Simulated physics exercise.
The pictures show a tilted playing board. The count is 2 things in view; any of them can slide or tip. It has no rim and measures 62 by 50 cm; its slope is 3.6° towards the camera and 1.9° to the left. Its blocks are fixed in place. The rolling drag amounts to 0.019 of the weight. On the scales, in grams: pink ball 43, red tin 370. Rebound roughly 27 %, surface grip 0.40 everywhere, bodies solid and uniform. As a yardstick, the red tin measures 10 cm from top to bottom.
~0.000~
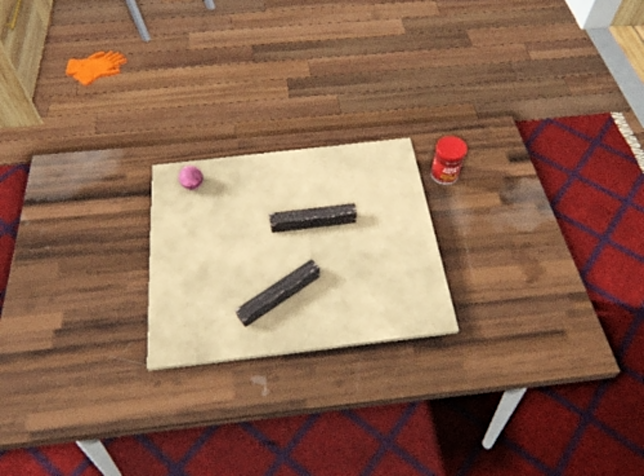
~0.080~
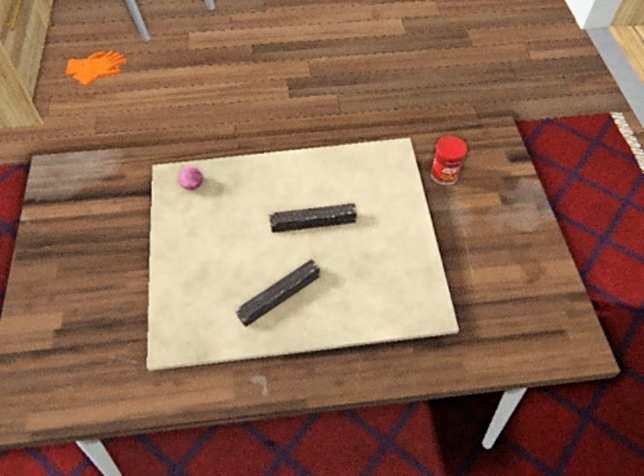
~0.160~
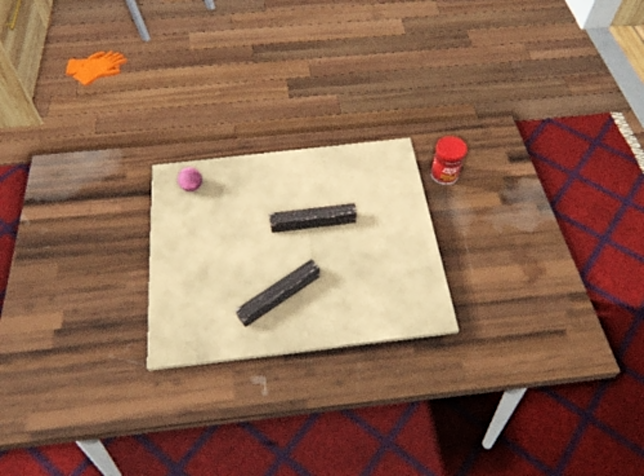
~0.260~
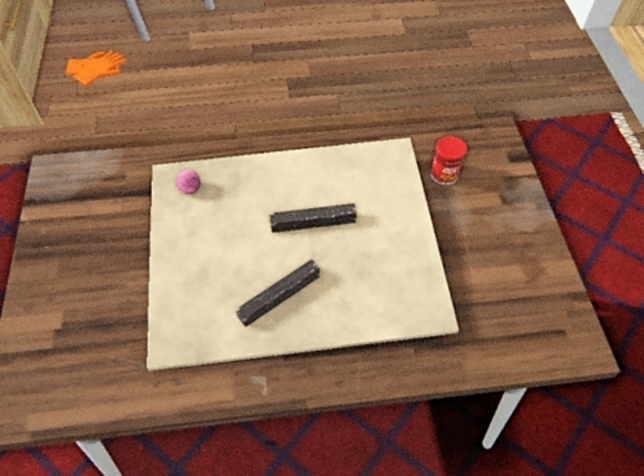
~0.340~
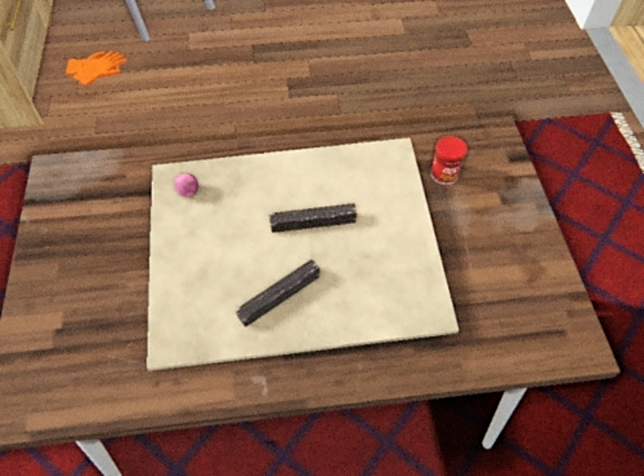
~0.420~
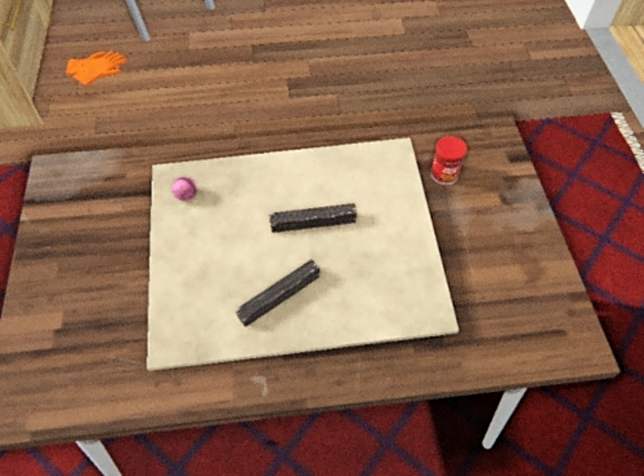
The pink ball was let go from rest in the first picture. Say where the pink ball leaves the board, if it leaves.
The pink ball leaves on the left-hand side.
After 0.82 s, 32 cm of board to the near edge; pink ball near (165, 221).
After 1.12 s, it has gone over the left edge; pink ball near (141, 262).
After 1.32 s, it has gone over the left edge; pink ball near (114, 300).
In the end (1.5 s), it has gone over the left edge; red tin under 8 cm from the start.
